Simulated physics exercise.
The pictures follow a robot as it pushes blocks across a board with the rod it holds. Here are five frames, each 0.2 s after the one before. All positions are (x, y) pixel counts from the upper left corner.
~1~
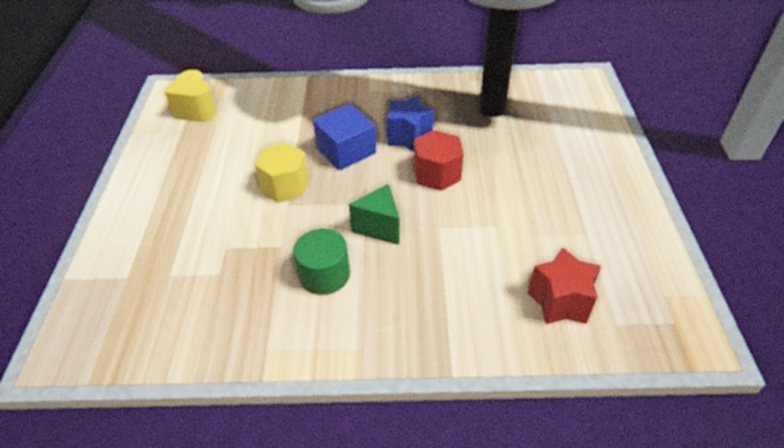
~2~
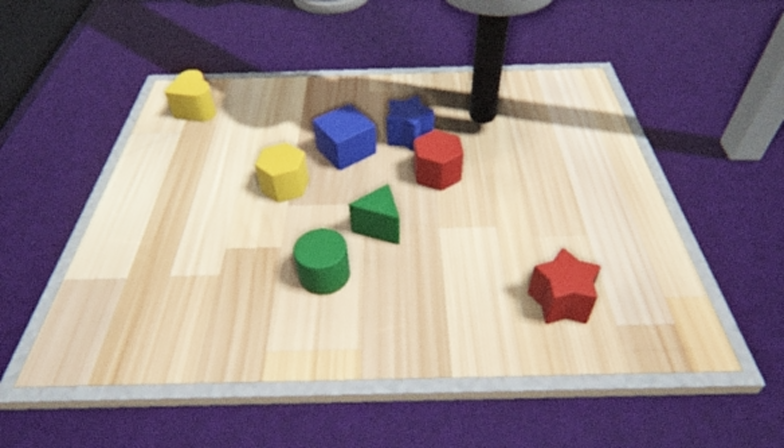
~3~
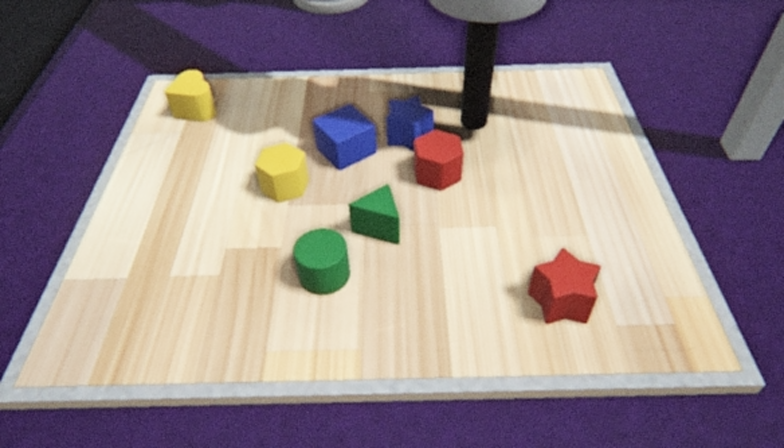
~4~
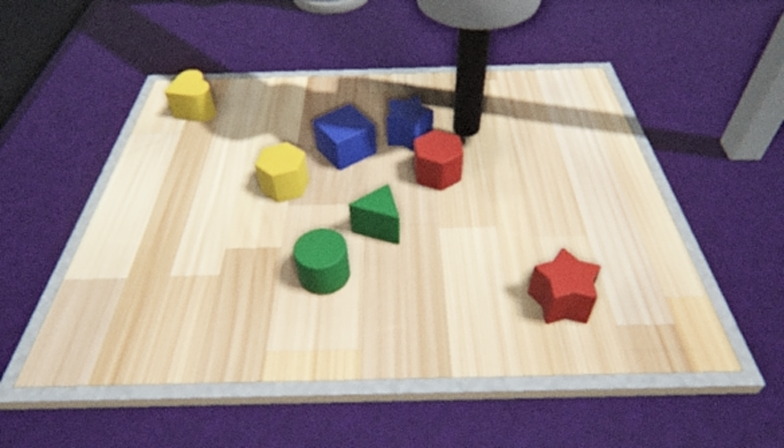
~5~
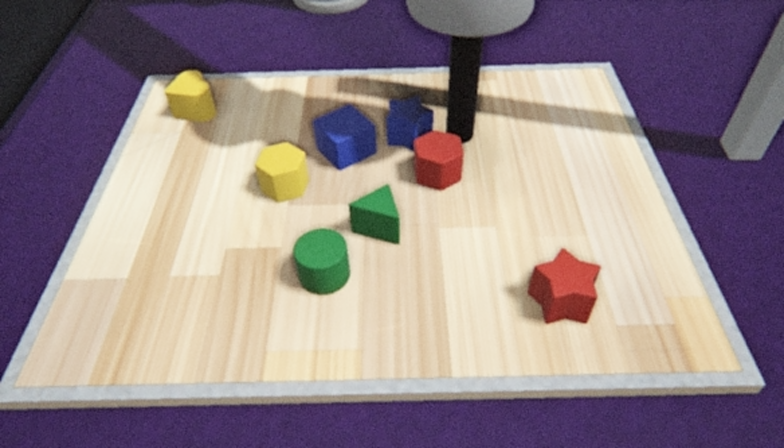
On a pale wooden board over purple fabric, a black rod sliding slightly left and nearer among colored blocks that stay still.
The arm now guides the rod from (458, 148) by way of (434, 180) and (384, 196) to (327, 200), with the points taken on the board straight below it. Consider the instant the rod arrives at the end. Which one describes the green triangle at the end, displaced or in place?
It leaves its spot.
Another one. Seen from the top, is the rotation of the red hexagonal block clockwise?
I believe not.
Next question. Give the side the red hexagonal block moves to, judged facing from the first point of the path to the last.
The red hexagonal block goes left.
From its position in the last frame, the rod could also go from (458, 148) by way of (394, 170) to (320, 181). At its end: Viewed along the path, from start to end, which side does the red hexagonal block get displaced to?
Facing from start to end, it will go to the left.
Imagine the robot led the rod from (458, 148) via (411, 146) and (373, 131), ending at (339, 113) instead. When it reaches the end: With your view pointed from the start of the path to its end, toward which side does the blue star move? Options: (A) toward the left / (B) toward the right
B.
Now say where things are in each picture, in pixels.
Rod's lower end at (492, 111); yellow hexagonal block at (279, 158); green cylinder at (320, 247); green triangle at (378, 201); red hexagonal block at (439, 145), in the first picture.
Rod at (482, 117); blocks still, in the second picture.
Rod at (474, 123); blocks still, in the third picture.
Rod at (466, 130); blocks still, in the fourth picture.
Rod at (459, 137); yellow hexagonal block at (279, 158); green cylinder at (320, 247); green triangle at (378, 201); red hexagonal block at (439, 145), in the fifth picture.
The first path, step by step. One third of the way, rod at (434, 168); red hexagonal block at (410, 172), turned 10° clockwise.
Two thirds of the way, rod at (383, 184); green cylinder at (314, 255); green triangle at (357, 225), turned 55° anticlockwise; red hexagonal block at (360, 193).
At the end, rod at (326, 188); yellow hexagonal block still; green cylinder at (314, 255); green triangle at (354, 230), turned 80° anticlockwise; red hexagonal block at (342, 199), turned 25° anticlockwise.
